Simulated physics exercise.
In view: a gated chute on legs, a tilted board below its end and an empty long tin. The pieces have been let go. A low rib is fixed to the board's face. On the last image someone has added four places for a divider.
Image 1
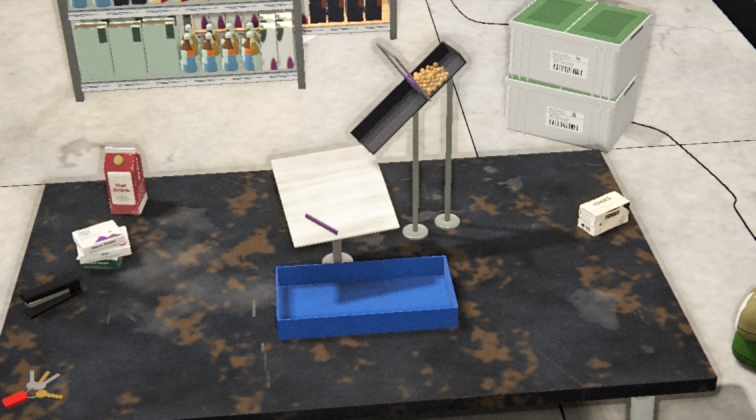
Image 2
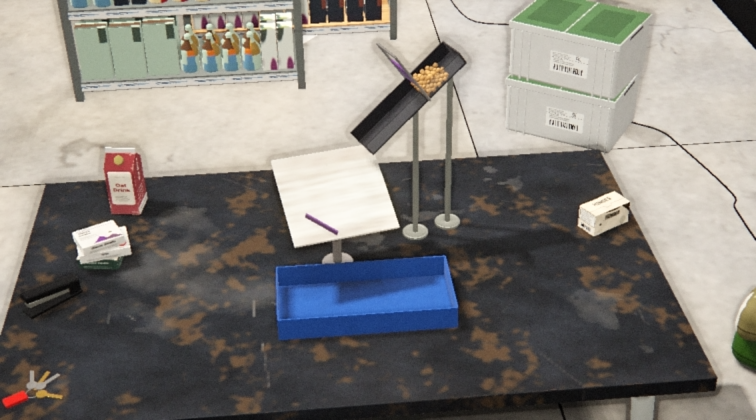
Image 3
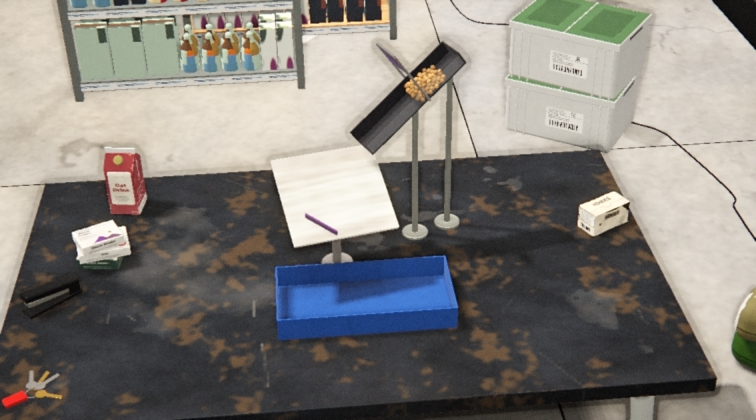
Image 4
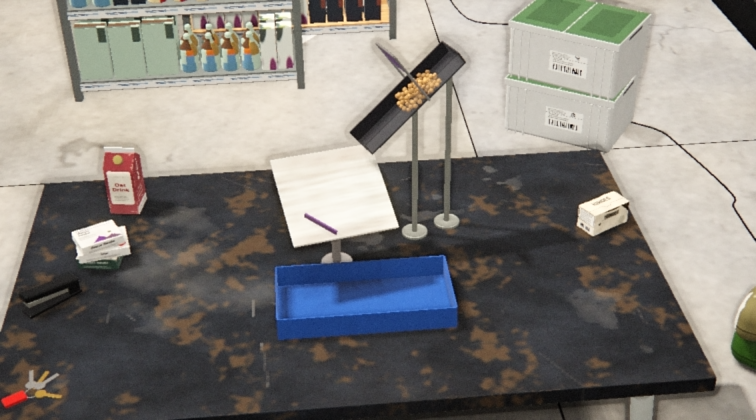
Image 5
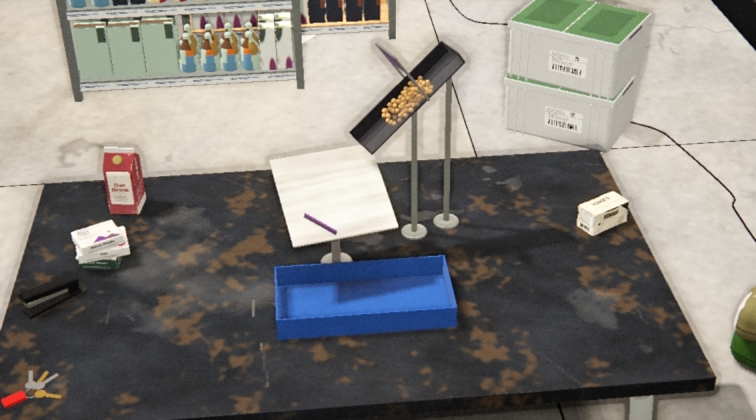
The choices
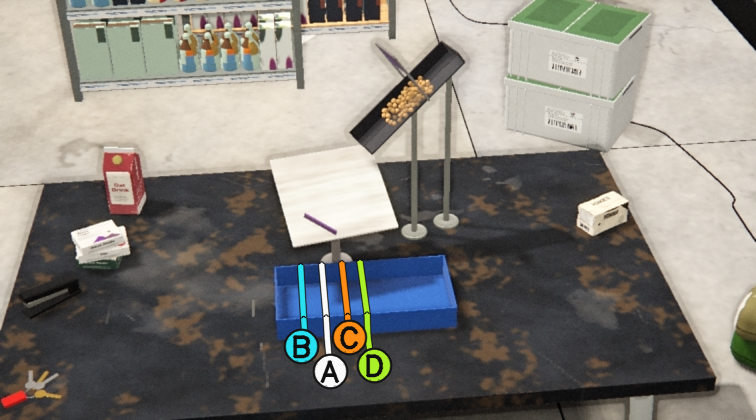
A cluster of small round tan beads slid slowly down a dark, tilted chute on legs, spreading out a little toward the lower left, while the white board and empty blue tin stayed still.
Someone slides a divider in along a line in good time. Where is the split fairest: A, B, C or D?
Best: D.
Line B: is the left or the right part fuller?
More lands on the right.
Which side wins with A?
The right side.
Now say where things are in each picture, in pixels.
In the first frame, load behind the gate near (428, 78), round wooden beads; lip of the chute near (366, 148), sloping gently.
In the second frame, middle of the board near (335, 193), tilted gently; middle of its low edge near (348, 237); of its high edge near (322, 152).
In the third frame, front corners of the tin near (277, 320) and (457, 307), empty; front of the load near (413, 96).
In the fourth frame, middle of the load near (417, 91); its front near (404, 108), close to a quarter of the way to the lip; rib from (305, 213) to (337, 231).
In the fifth frame, middle of the load near (410, 98); its front near (388, 121), close to half of the way to the lip.
On the marked copy, line A crosses the front rim at (326, 316); line B crosses the front rim at (303, 318); line C crosses the front rim at (347, 315); line D crosses the front rim at (367, 314).
If A is chosen, of what is caught, a small share on the left of the divider, the bulk on the right.
If B is chosen, of what is caught, a small share on the left of the divider, all but a few on the right.
If C is chosen, of what is caught, close to a quarter on the left of the divider, the bulk on the right.
If D is chosen, of what is caught, close to half on the left of the divider, close to half on the right.
